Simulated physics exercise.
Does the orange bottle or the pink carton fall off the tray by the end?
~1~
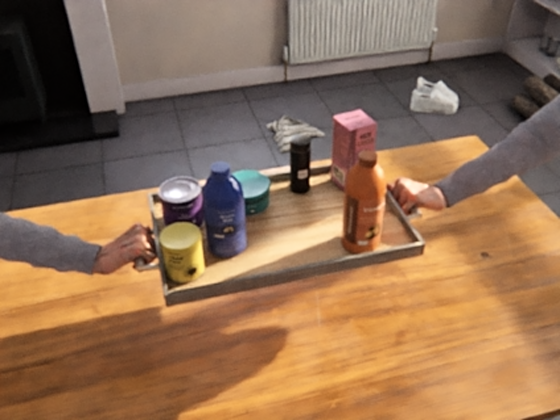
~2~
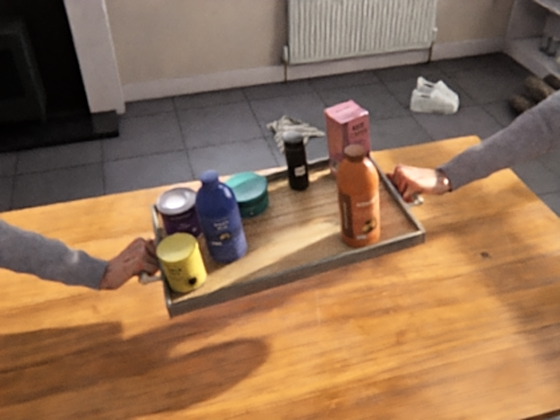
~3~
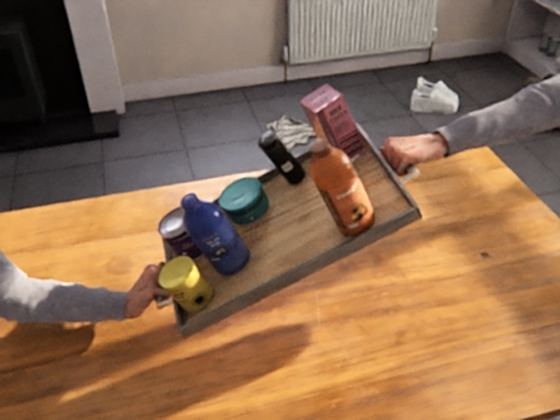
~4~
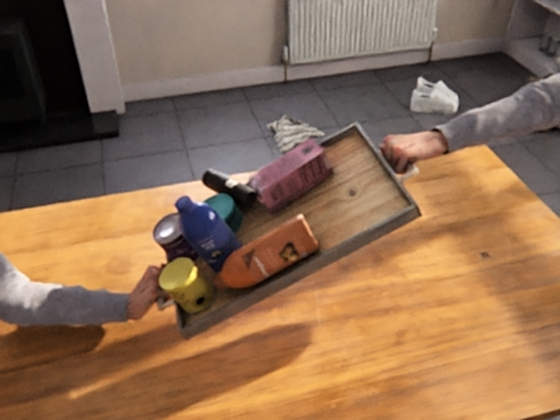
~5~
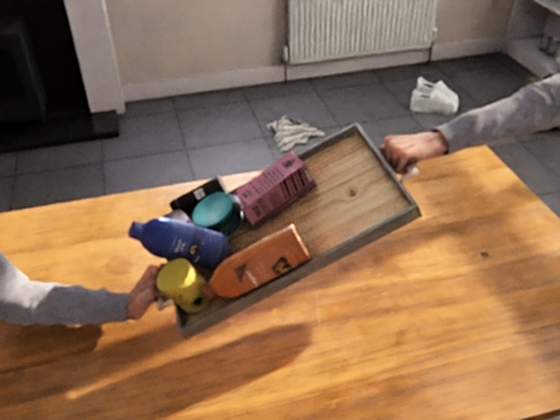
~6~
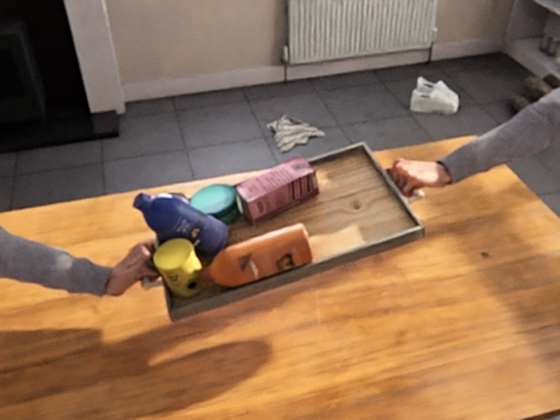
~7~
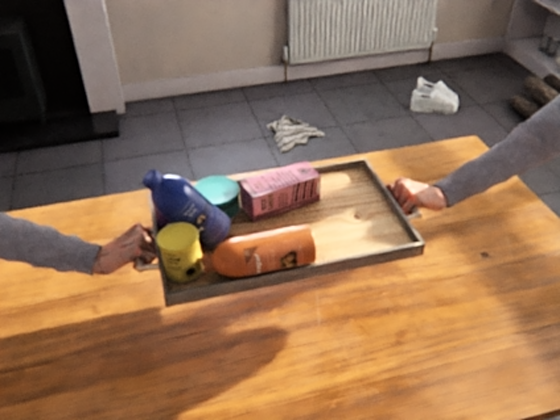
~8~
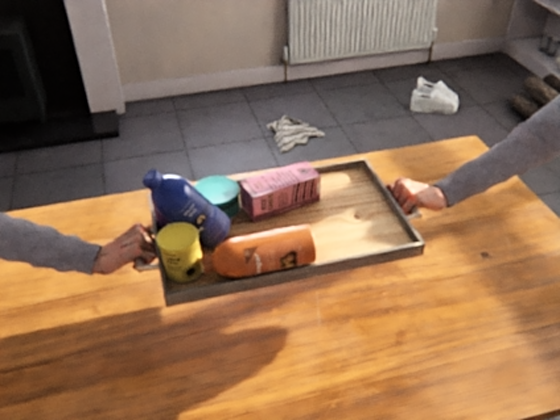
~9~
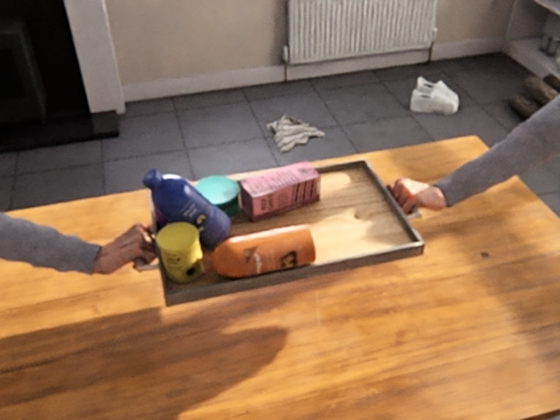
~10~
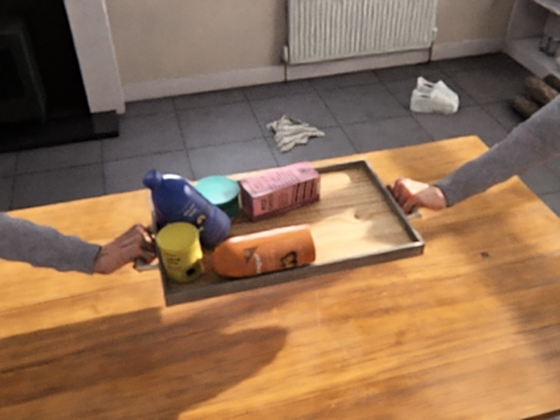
No, both tip over and slide to the left, but they are still lying on the tray when it is level again.
A wooden tray of bottles, tins, a tub and a pink carton, held by two hands above a table, begins to dip at its left edge. As the slope steepens, the orange bottle, black shaker and pink carton lean and then topple onto their sides, sliding left. The blue bottle tips over toward the left among the tins and the turquoise tub, and the shaker slips out of sight at the far side. The hands bring the tray level again. It ends with the orange bottle and pink carton lying on the tray, the blue bottle leaning, and the shaker nowhere in view.
